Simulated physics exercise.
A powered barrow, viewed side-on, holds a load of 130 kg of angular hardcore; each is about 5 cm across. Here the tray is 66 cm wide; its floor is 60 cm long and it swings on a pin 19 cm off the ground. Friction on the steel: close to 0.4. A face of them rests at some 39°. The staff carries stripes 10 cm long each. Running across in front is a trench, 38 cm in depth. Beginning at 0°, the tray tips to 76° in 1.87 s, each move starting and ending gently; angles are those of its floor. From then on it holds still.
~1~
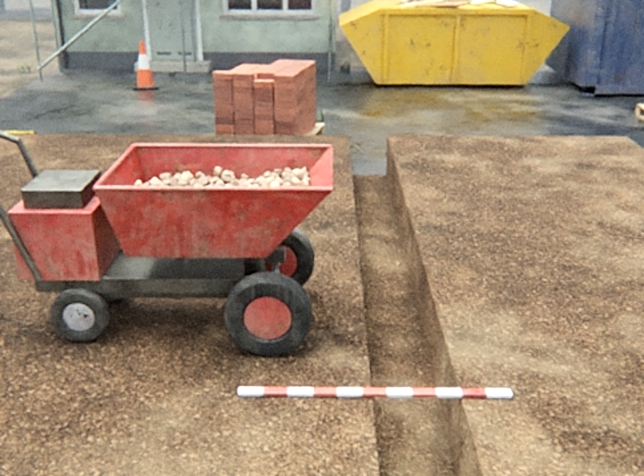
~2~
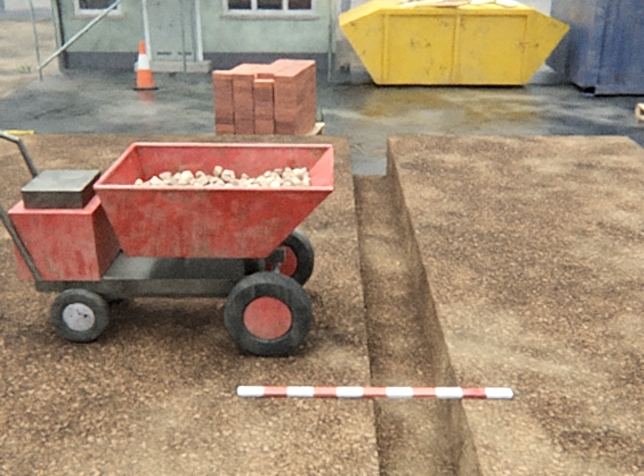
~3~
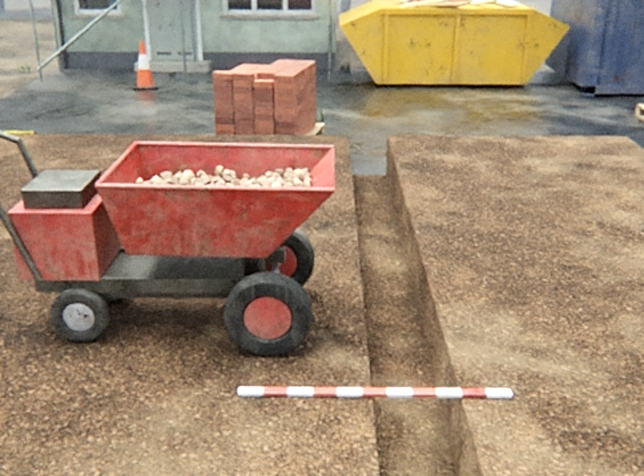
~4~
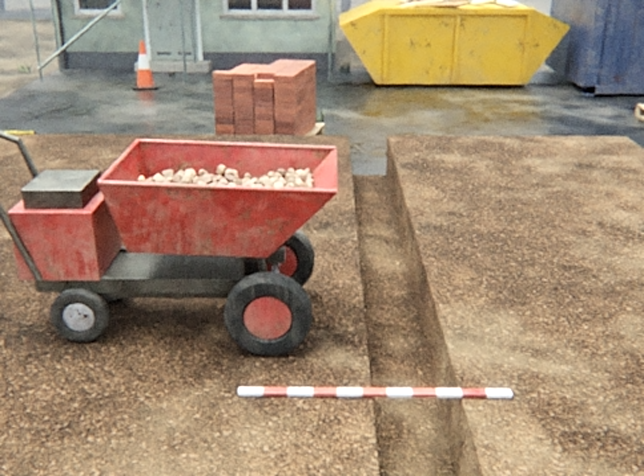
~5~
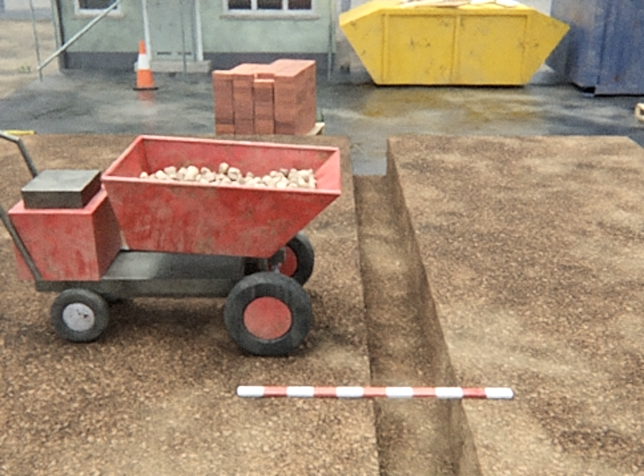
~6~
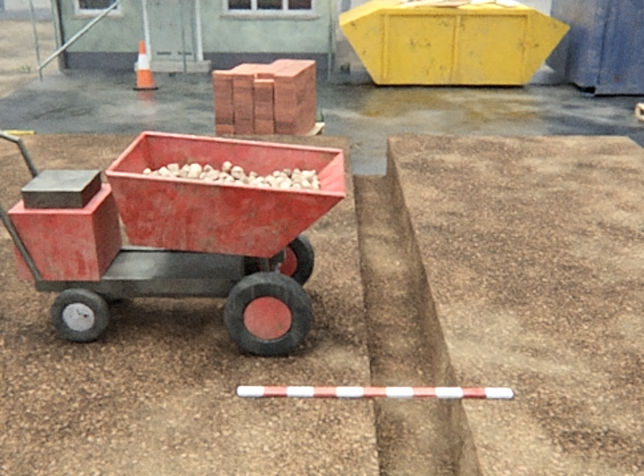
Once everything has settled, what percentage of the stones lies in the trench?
I would say 76 percent.
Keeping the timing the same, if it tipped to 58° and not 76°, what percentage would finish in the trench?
I'd expect around 15 in a hundred.
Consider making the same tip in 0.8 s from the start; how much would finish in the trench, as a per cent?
Something close to 60 per cent.
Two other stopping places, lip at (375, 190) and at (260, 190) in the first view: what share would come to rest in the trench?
Estimates: 0 % then 75 %.
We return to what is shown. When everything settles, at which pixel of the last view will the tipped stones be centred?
(420, 369).
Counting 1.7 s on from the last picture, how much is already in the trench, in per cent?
Roughly 30% by that time.
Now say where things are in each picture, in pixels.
In the first picture, lip at (332, 190), floor tilted 0°, highest stones at (238, 180).
In the second picture, lip at (332, 190), floor tilted 0°, highest stones at (213, 180).
In the third picture, the tray is at 1°, its lip at (334, 191); the top of the load is at (214, 180).
In the fourth picture, lip at (336, 192), floor tilted 2°, highest stones at (198, 179).
In the fifth picture, lip at (340, 194), floor tilted 3°, highest stones at (196, 177).
In the sixth picture, the tray is at 5°, its lip at (344, 196); the top of the load is at (199, 175).
Then, 1.1 s after the last picture the floor is at 64°, 100 % in the tray; the foremost stones are at (410, 293).
Then, 1.7 s after the last picture the floor is at 76°, 56 % in the tray, 30 % in the trench, 14 % past the trench; the foremost stones are at (504, 326).
Then, 2.0 s after the last picture the floor is at 76°, 22 % in the tray, 53 % in the trench, 25 % past the trench; the foremost stones are at (538, 326).
Then, 4.0 s after the last picture the floor is at 76°, 0 % in the tray, 76 % in the trench, 24 % past the trench; the foremost stones are at (543, 327).
